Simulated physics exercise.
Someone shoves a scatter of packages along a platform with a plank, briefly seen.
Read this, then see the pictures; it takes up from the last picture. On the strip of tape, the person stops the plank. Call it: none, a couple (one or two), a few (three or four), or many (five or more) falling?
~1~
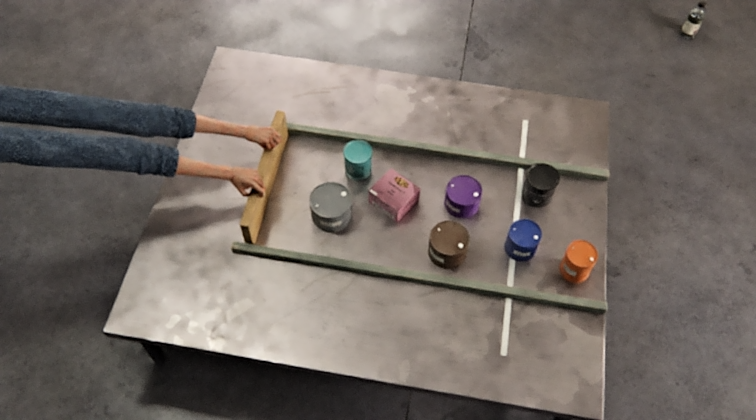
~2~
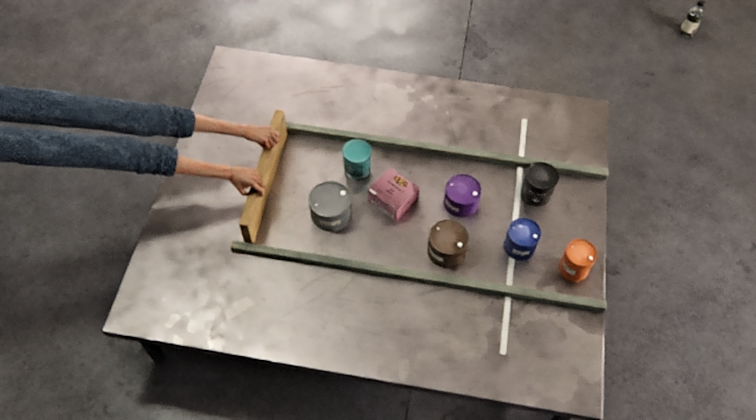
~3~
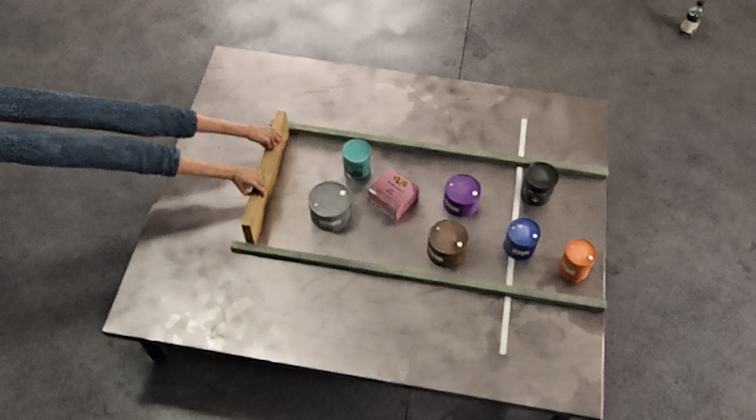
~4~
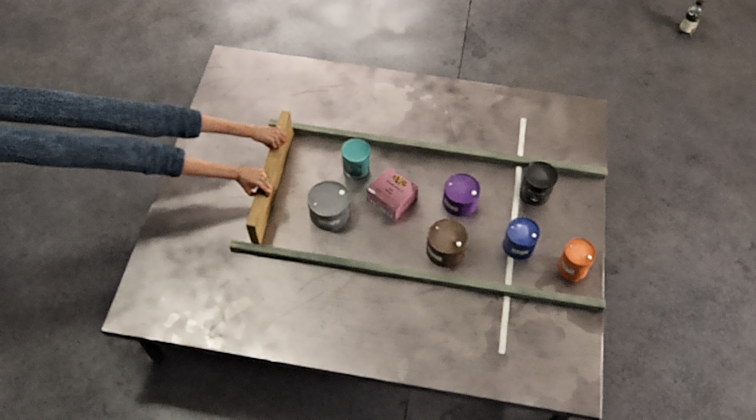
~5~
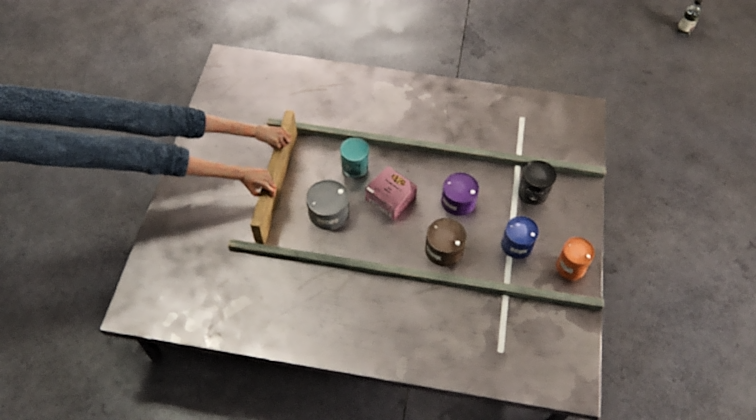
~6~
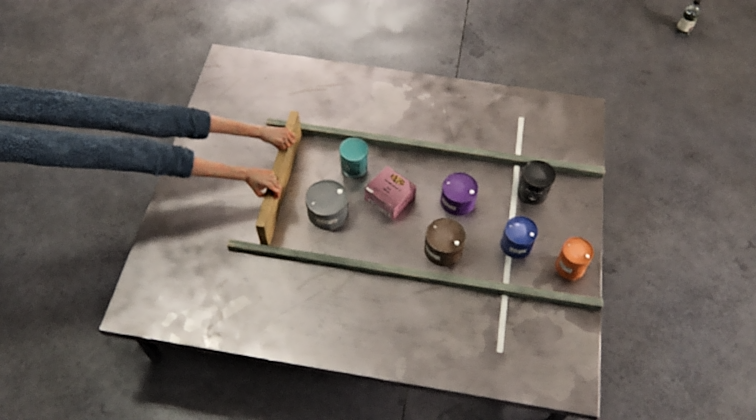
Call: None.
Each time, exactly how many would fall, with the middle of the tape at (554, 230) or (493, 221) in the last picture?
In that order 3 and 0.
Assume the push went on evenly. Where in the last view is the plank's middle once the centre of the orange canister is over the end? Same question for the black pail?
The middle is at (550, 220) when it's the orange canister, and at (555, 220) when it's the black pail.
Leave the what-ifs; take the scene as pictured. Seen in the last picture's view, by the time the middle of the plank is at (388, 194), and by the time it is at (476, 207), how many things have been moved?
4 and 7.
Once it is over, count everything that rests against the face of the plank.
2 in contact.
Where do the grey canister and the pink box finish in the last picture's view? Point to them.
Going in order: First (533, 233), then (551, 206).
Early on, none off yet; orange canister at rest near (574, 259); black pail at rest near (536, 183); blue canister at rest near (519, 238).
A while later, none off yet; orange canister at rest near (574, 259); black pail moving near (537, 183); blue canister at rest near (519, 238).
Finally, the number that fall off is zero.
